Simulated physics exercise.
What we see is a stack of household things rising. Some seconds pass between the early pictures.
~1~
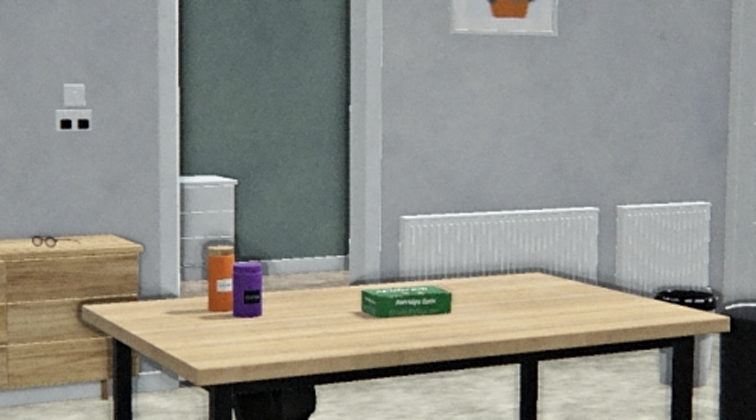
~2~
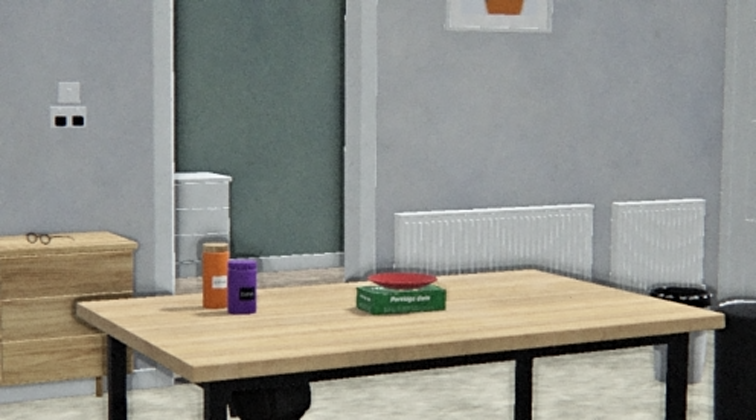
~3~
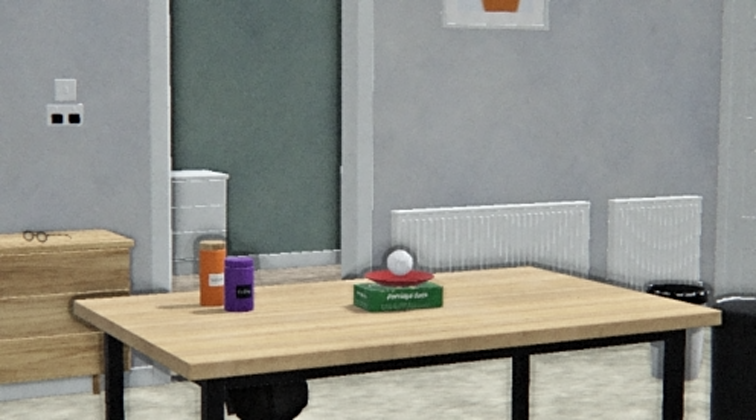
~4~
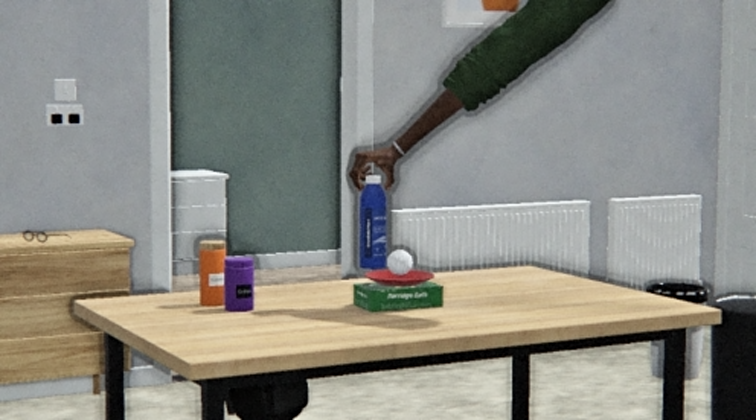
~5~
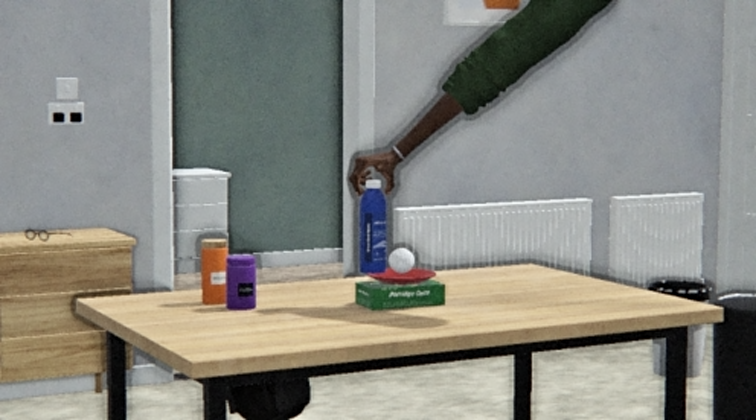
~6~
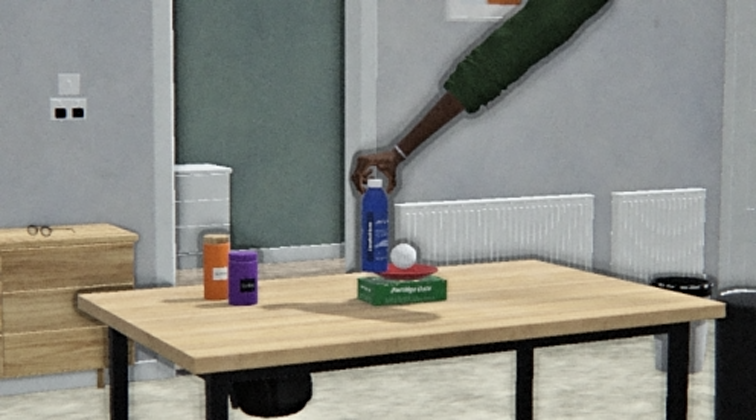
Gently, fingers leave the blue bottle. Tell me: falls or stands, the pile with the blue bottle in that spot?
Most likely the pile survives.
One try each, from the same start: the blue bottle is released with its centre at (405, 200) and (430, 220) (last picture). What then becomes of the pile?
The pile tips over in the first case, then in the second case it remains stable.
Then, 0.30 s after the last picture, nothing has stirred.
Then, 0.80 s after the last picture, blue bottle resting near (375, 226).
At rest, all 6 in place. Seen from the same camera at the end, blue bottle near (375, 226). The pile keeps its balance.
